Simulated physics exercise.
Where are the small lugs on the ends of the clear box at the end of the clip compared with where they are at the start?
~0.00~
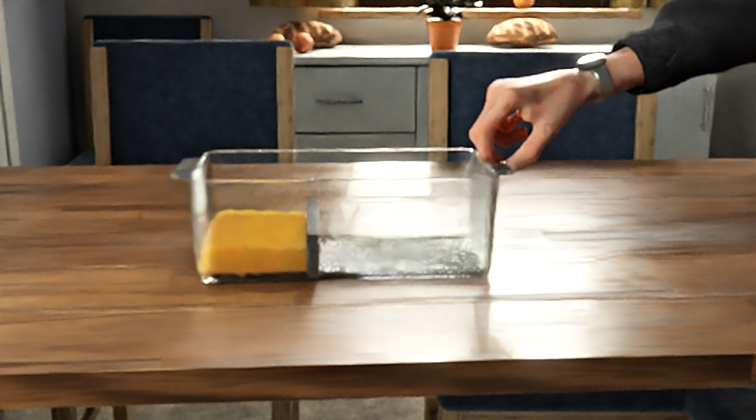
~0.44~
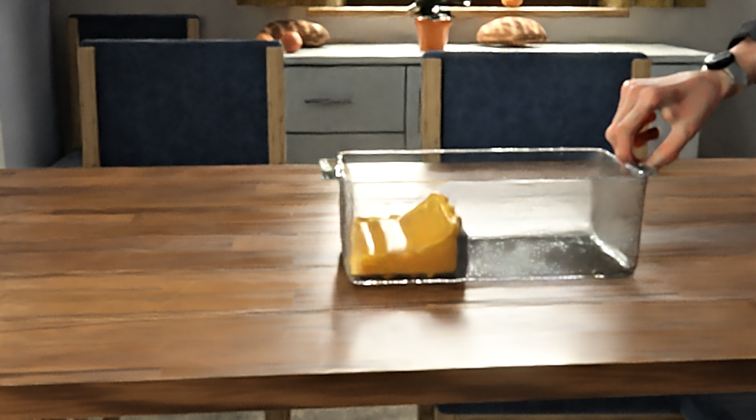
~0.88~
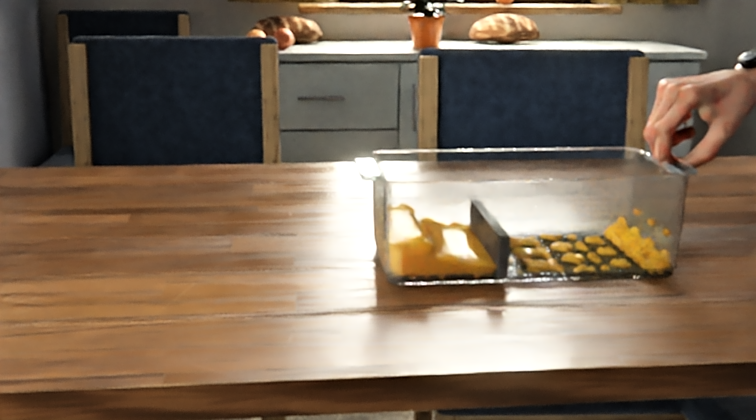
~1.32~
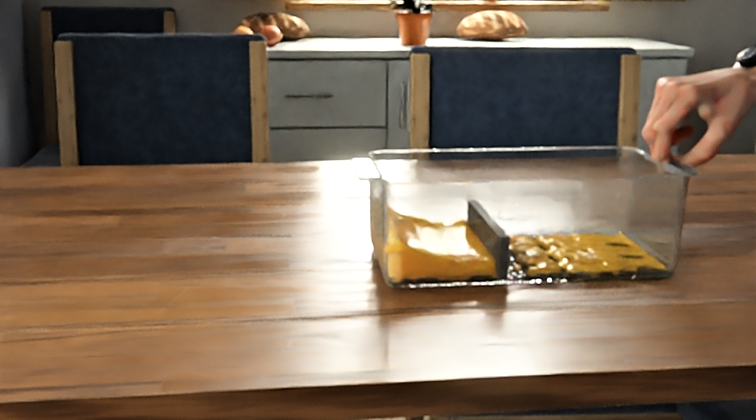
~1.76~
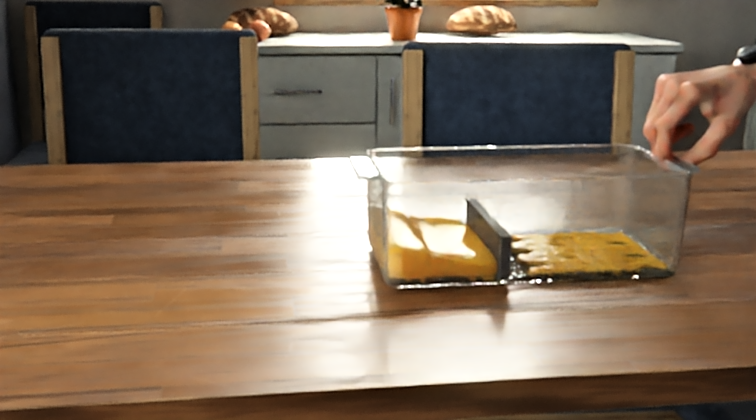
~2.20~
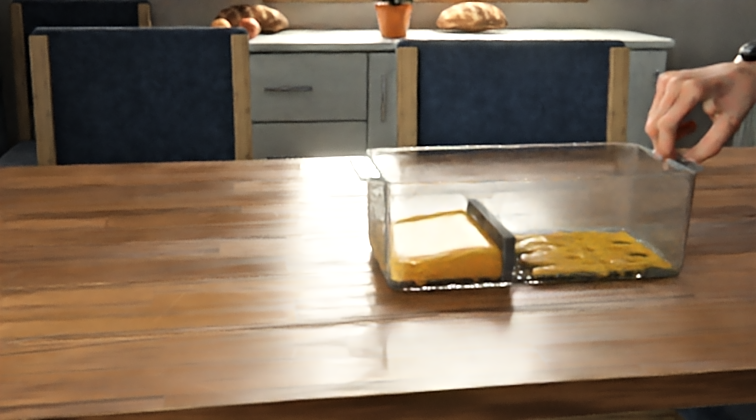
They end up farther to the right along the table, having moved with the box, so the lug by the hand goes from right of the middle to near the right side of the view.
